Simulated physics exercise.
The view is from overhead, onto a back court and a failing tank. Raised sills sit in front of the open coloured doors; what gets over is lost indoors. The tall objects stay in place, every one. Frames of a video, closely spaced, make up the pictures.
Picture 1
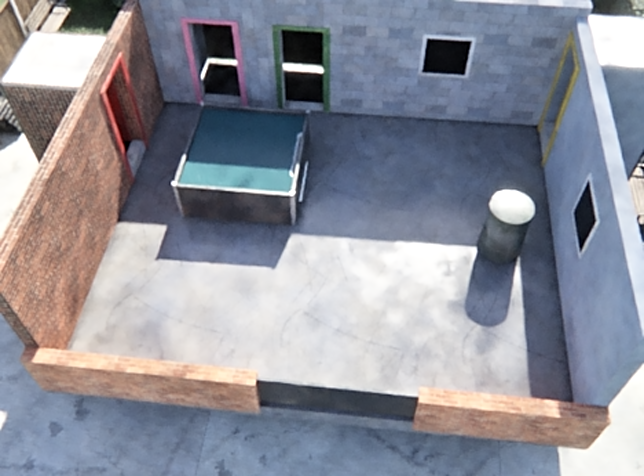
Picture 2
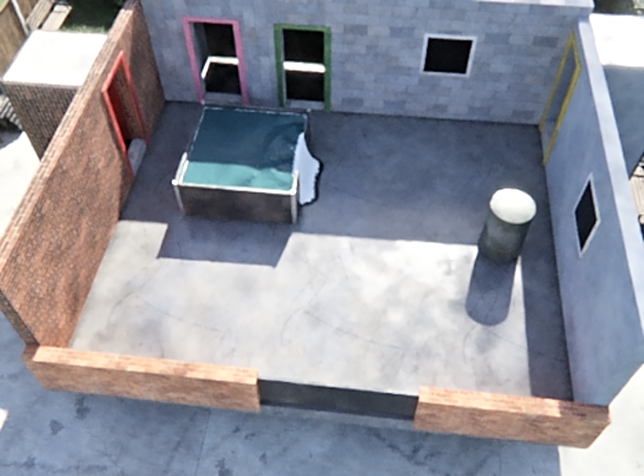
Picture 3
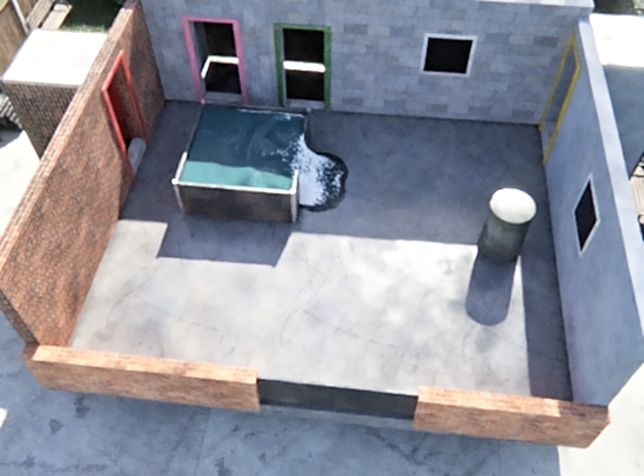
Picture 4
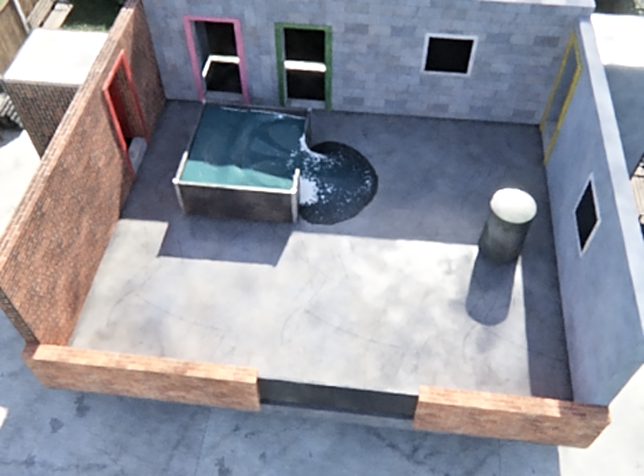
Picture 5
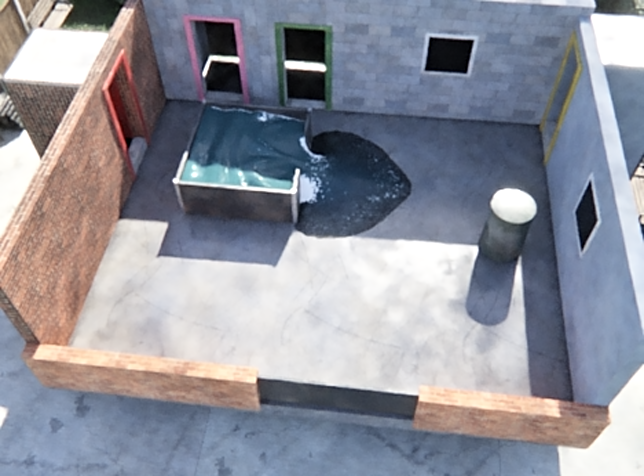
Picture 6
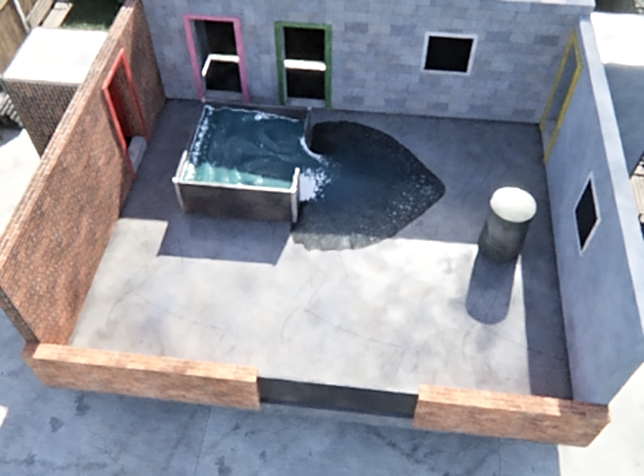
Water-filled tank in a walled court bursting open on its right side, dark water pouring out and spreading rightward across the floor.
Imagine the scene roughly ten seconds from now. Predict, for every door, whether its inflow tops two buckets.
Green door: Does not top two buckets; red door: Does not top two buckets; pink door: Does not top two buckets; yellow door: Does not top two buckets.
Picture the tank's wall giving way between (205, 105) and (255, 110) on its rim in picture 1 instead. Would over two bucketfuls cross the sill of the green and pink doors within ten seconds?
The green door door tops the limit and the pink door door tops the limit.
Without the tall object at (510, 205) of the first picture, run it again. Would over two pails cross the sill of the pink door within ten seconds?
As it plays out, the pink stays inside the limit.
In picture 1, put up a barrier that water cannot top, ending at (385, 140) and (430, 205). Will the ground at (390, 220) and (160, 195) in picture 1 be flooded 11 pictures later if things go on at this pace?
Soaked, not wet.
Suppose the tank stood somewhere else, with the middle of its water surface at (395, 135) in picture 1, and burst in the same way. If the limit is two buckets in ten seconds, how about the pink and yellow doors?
Looking at it, the pink door comes in under and the yellow door breaks the limit.
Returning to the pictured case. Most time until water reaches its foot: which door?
That is the one in red.
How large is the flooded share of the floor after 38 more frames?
About 60 percent.
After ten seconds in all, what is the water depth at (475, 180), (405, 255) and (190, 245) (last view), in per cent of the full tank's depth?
Some 8, 8 and 2 in a hundred.
A moment on, water covers 30 % of the floor; the green door not reached, the red door not reached, the pink door not reached, the yellow door not reached.
Next, water covers 45 % of the floor; the green door wet at the sill, nothing in, the red door not reached, the pink door not reached, the yellow door wet at the sill, nothing in.
Then, water covers 50 % of the floor; the green door wet at the sill, nothing in, the red door not reached, the pink door not reached, the yellow door under two buckets in.
Later, water covers 60 % of the floor; the green door wet at the sill, nothing in, the red door not reached, the pink door not reached, the yellow door under two buckets in.
In the end, water covers 90 % of the floor; the green door wet at the sill, nothing in, the red door wet at the sill, nothing in, the pink door wet at the sill, nothing in, the yellow door under two buckets in.
